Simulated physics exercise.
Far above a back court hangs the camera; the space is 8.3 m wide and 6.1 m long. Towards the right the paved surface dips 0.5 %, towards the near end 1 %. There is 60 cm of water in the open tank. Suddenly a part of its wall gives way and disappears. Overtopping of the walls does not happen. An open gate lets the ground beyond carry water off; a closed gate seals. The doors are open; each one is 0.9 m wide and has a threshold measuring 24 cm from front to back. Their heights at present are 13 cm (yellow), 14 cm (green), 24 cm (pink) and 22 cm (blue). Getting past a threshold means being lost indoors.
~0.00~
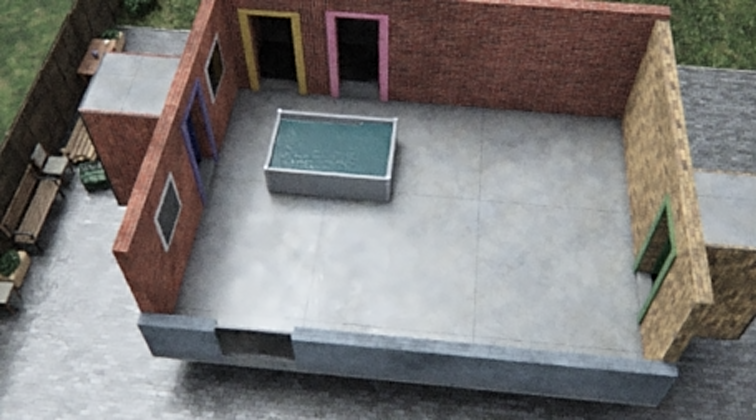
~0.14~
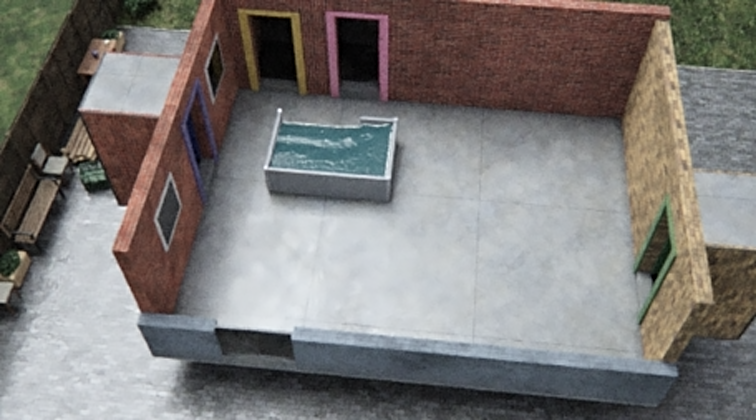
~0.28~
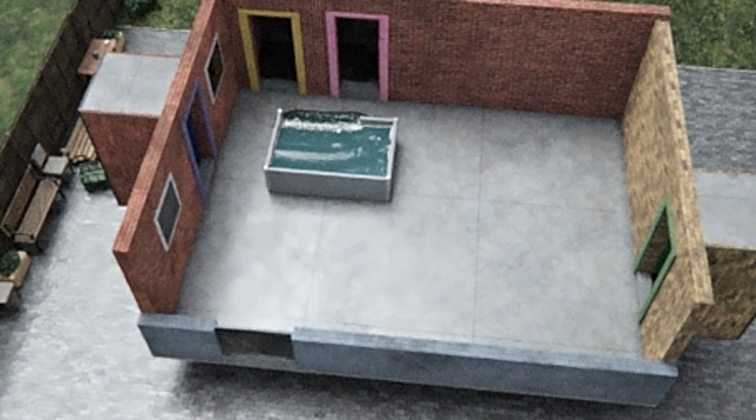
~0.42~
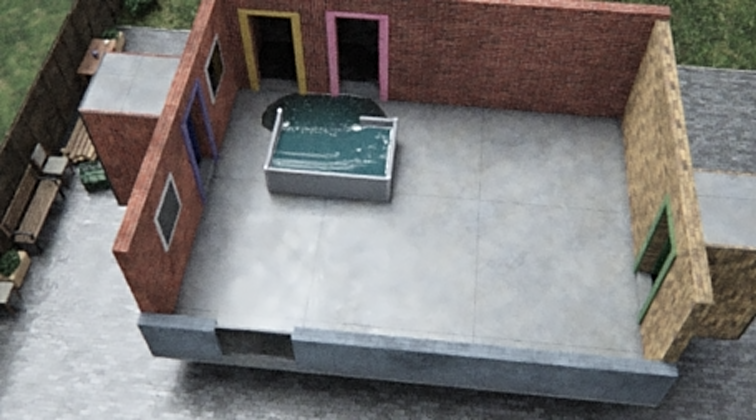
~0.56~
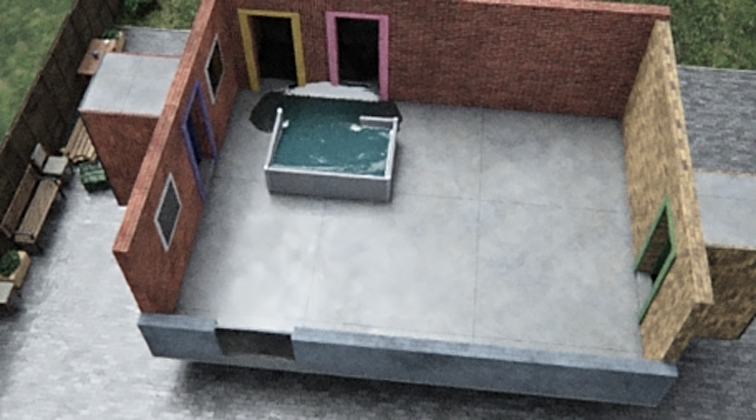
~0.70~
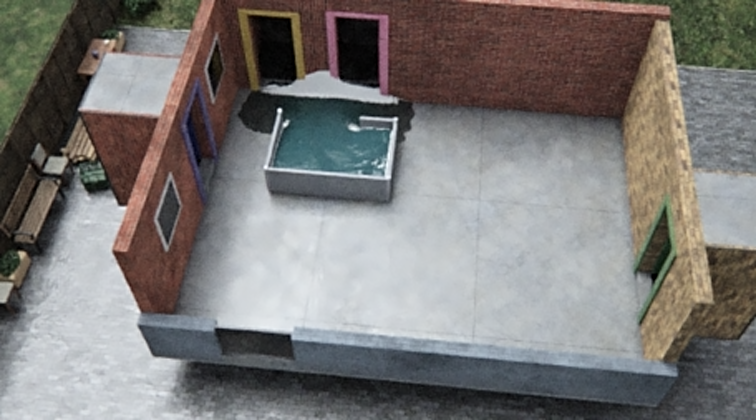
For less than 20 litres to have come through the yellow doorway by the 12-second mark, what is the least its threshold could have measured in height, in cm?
24 cm or so.
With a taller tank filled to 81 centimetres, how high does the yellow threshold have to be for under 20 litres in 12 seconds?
35 cm.
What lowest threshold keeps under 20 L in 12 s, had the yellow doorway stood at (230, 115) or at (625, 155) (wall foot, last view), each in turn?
Roughly 29 cm, then roughly 6.5 cm.
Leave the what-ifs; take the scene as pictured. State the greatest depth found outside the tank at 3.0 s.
About 25 cm at most.
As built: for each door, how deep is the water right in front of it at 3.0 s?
In cm: Yellow 22, green 0, pink 16, blue 5.
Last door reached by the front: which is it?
The answer is the green door.
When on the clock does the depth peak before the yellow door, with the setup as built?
That happens close to 1.4 s on the clock.
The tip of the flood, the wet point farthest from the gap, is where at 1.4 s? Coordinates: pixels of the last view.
At about (469, 111).
After 1.4 s water covers 10 % of the floor, deepest (42 cm) near (319, 99); 27 cm at the yellow door, 21 litres in over its 13 cm threshold.
After 3.0 s water covers 40 % of the floor, deepest (25 cm) near (243, 99); 22 cm at the yellow door, 96 litres in over its 13 cm threshold.
After 12.0 s water covers 85 % of the floor, deepest (10 cm) near (635, 383); 4 cm at the yellow door, 120 litres in over its 13 cm threshold.
At the yellow door as built, the water arrived by 0.6 s and peaked near 27 cm at 1.4 s.
Run again over the same 12 s with other heights there, 35 litres in over 21.5 cm, 6 litres over 29 cm. The limit of 20 litres is kept from about 24 cm up.
